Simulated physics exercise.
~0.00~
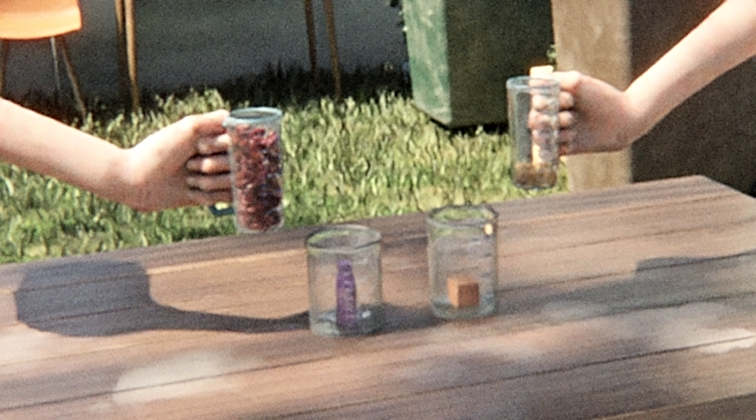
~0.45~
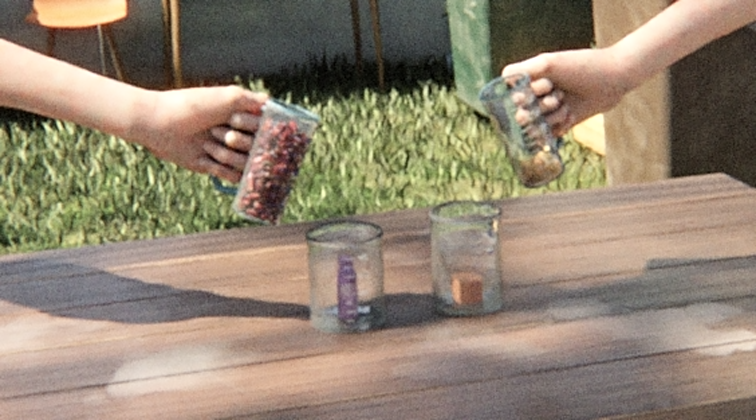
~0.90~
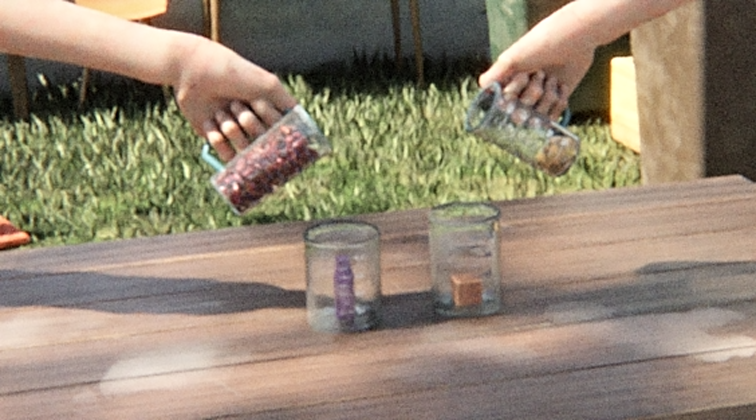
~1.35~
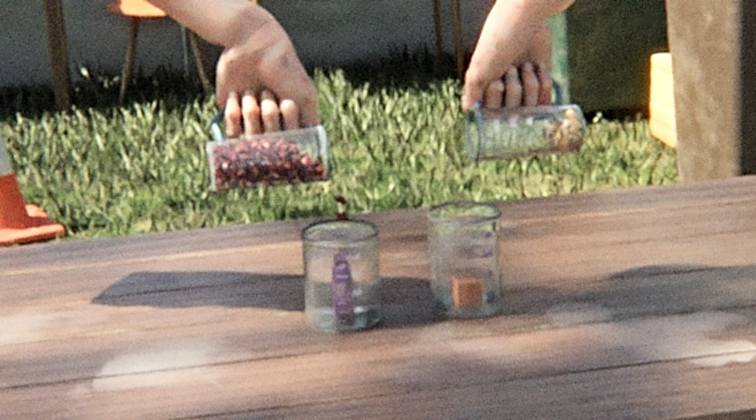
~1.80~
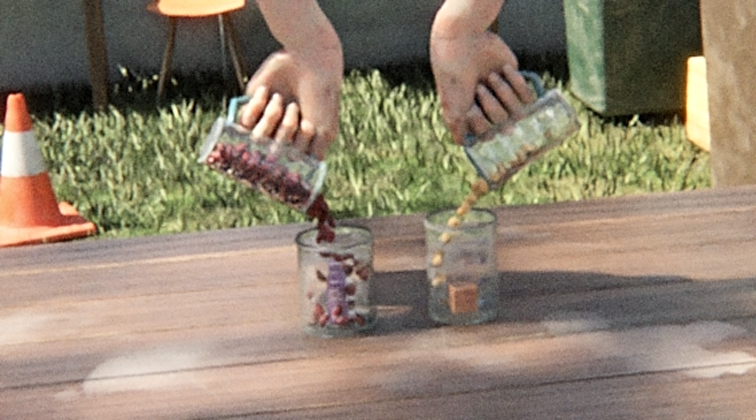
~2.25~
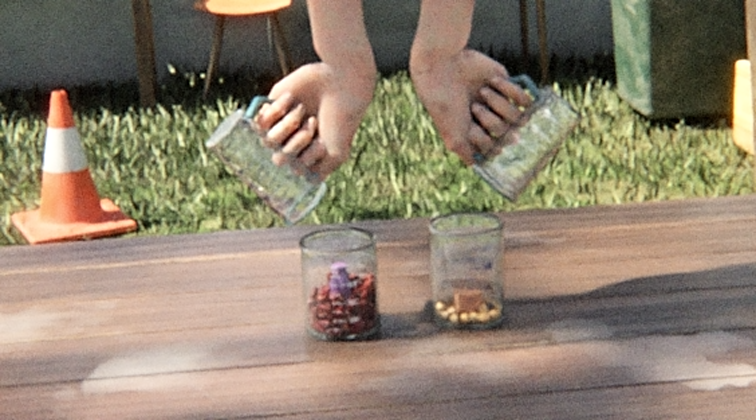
In the video, two hands above a wooden table tip cups of small dark red and pale yellow pieces into two glasses holding a purple object and an orange-brown block. The cups empty, leaving the left glass half full, the right nearly empty, and both objects still showing.
